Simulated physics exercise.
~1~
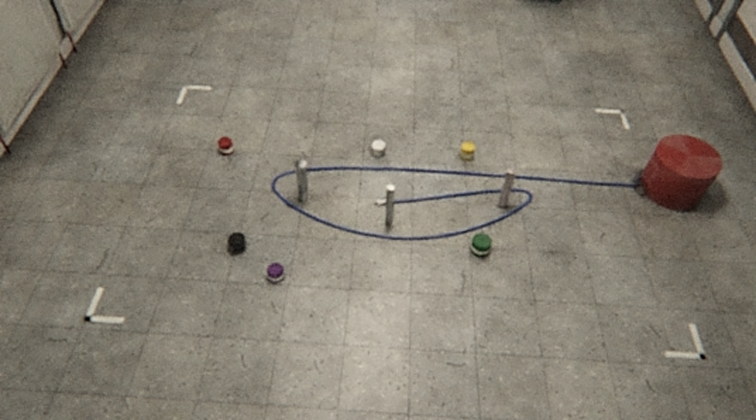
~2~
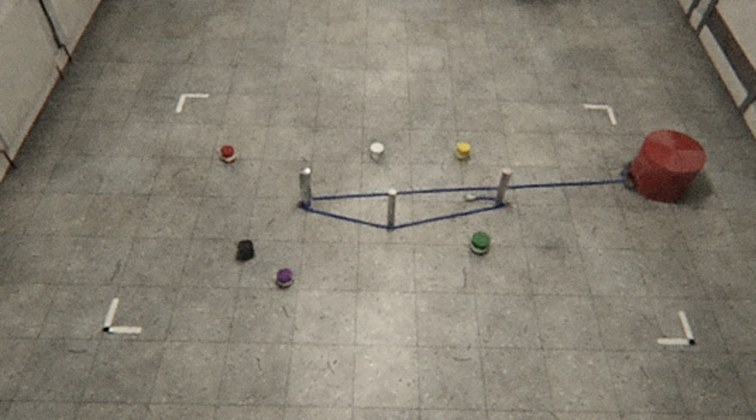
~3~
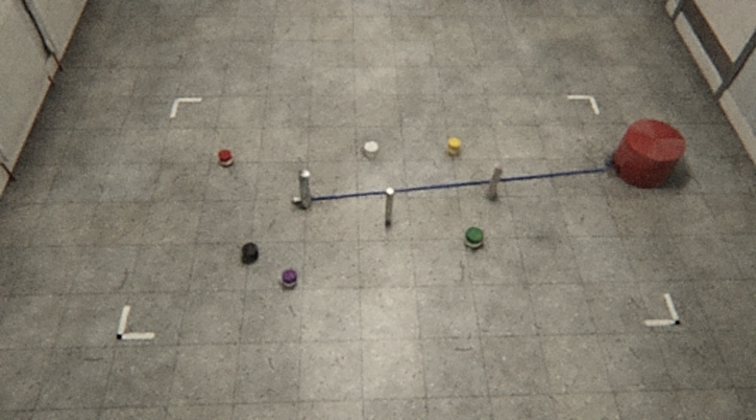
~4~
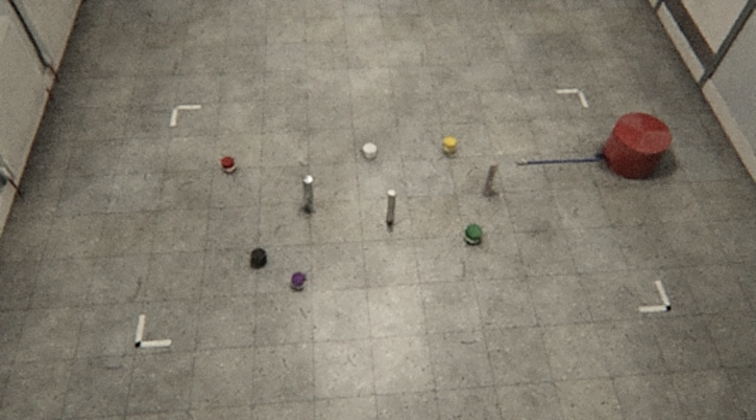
On a grey tiled floor marked with white corner tape, three upright posts stand among six small containers, with a red reel at the right. A blue lead runs from the reel past the posts, loops widely around the left one, and doubles back toward the middle. The loop tightens against the posts as the lead is drawn in. Its free end then slips back to the left post, leaving one nearly straight line to the reel. Finally the end slides right, clear of all the posts, and only a short length remains out, while the containers stay put.
